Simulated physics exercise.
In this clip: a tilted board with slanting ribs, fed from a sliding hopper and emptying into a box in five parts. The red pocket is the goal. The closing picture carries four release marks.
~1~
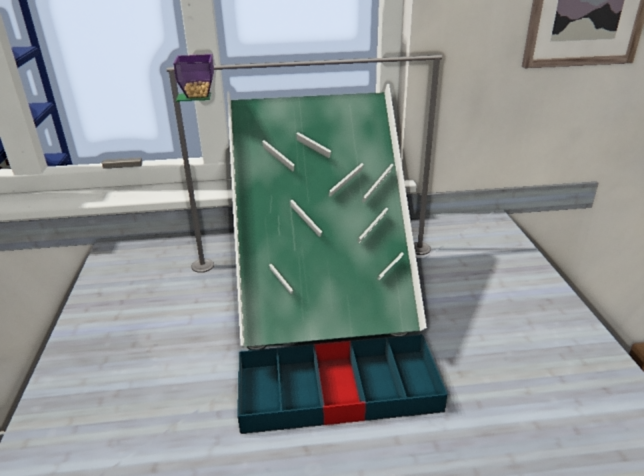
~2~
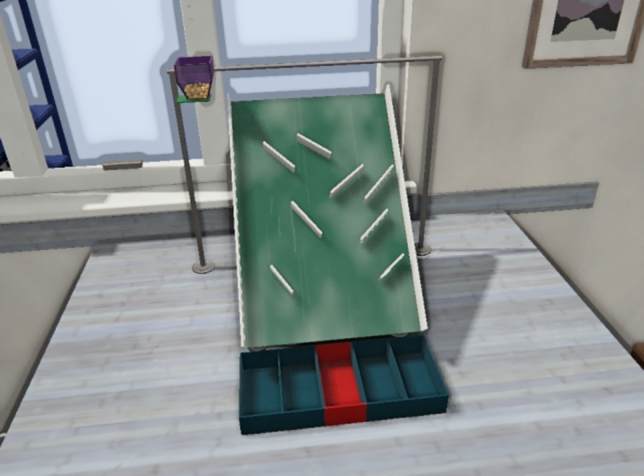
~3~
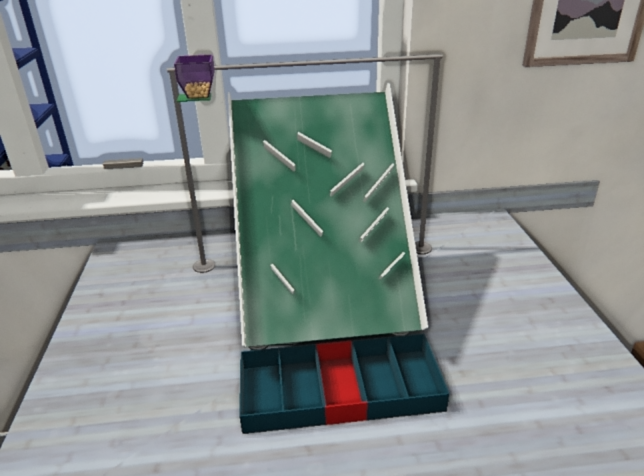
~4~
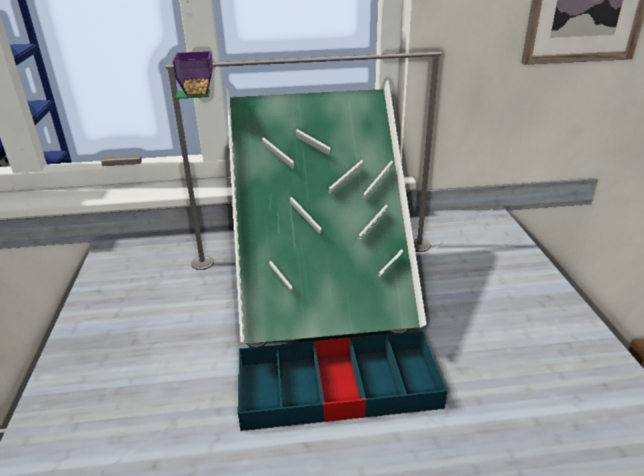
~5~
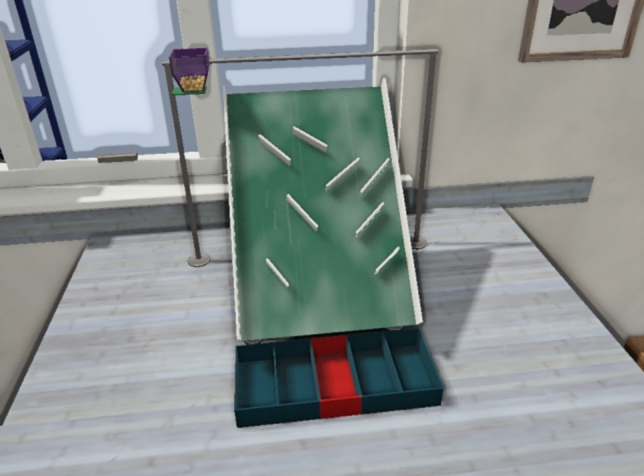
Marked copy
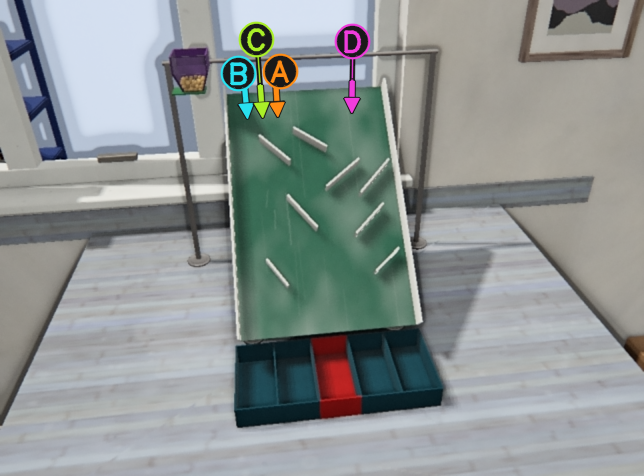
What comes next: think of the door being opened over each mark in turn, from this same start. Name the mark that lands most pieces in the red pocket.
Take D.
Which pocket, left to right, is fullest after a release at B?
The first.
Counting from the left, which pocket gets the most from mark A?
The fourth from the left.
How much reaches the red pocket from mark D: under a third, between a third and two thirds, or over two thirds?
Between a third and two thirds.
On the marked copy, mark A meets the board at (277, 111); mark B meets the board at (247, 113); mark C meets the board at (262, 112); mark D meets the board at (351, 107).
With A, a small part in the red pocket, most in other pockets.
With B, a small part in the red pocket, most in other pockets, a small part outside the box.
With C, a stray few in the red pocket, most in other pockets, a small part outside the box.
With D, about half in the red pocket, about half in other pockets, a stray few outside the box.
